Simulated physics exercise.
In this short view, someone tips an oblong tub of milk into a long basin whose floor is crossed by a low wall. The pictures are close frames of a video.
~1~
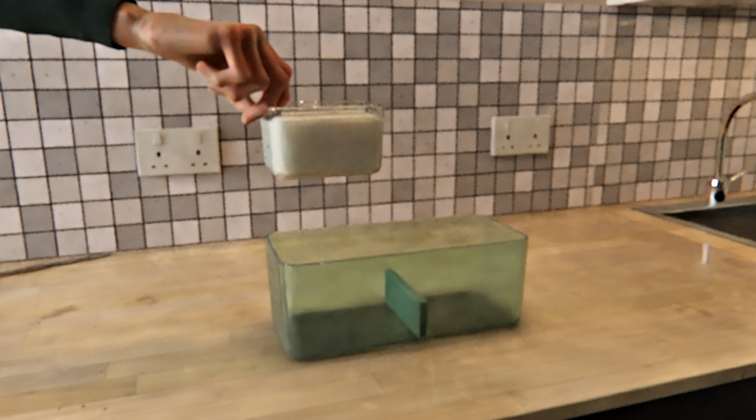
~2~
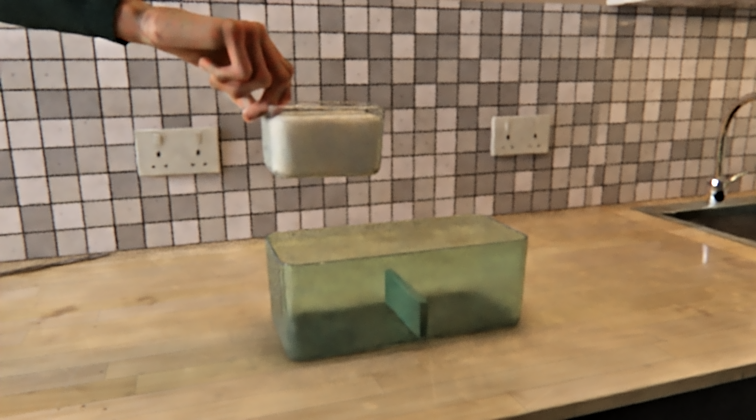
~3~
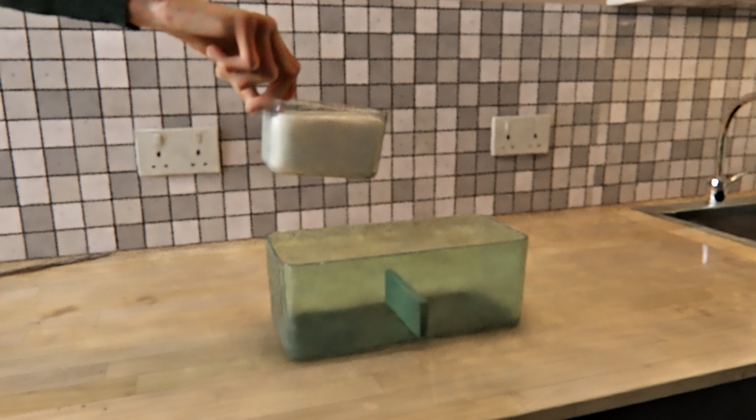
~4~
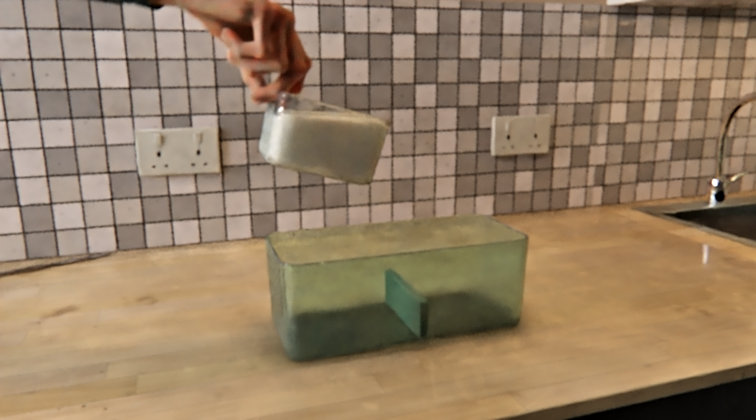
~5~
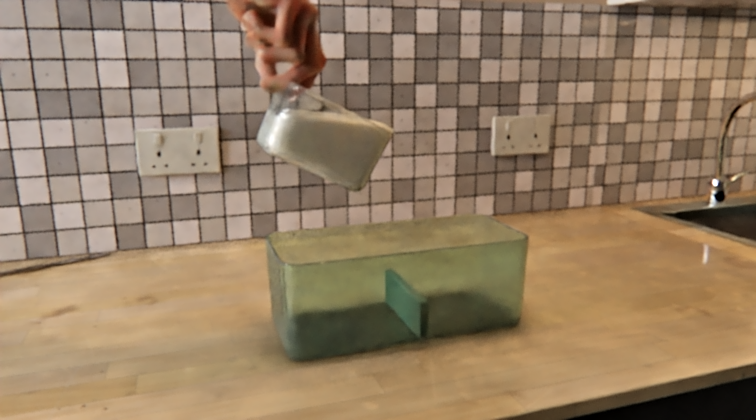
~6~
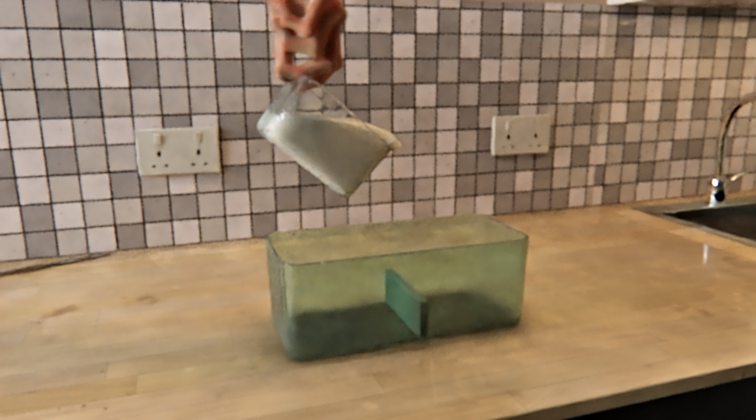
A hand held a clear oblong tub of milky white liquid above a long green see-through basin with a low wall inside, then gradually tilted it down to the right until its contents reached the edge.
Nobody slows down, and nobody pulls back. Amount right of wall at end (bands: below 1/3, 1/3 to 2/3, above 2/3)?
1/3 to 2/3.
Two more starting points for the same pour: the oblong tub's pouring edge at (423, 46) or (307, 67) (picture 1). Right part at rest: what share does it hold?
About 80 per cent, then about 15 per cent.
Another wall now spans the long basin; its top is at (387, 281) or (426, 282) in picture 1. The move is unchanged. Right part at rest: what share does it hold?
First try close to 70 percent, second try close to 20 percent.
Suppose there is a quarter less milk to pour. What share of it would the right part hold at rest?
Result: Around 40 per cent.
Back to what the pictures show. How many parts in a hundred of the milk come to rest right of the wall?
Around 50 percent.
A moment on, the oblong tub is tipped right over and 12 per cent is still to pour, 13 is left of the wall and 44 right of it.
Next, the oblong tub is tipped right over and 0 per cent is still to pour, 41 is left of the wall and 48 right of it.
Then the oblong tub is tipped right over and 0 per cent is still to pour, 45 is left of the wall and 51 right of it.
Later the oblong tub is tipped right over and 0 per cent is still to pour, 46 is left of the wall and 51 right of it.
In the end 47 per cent lies left of the wall, 51 right of it and 2 outside.
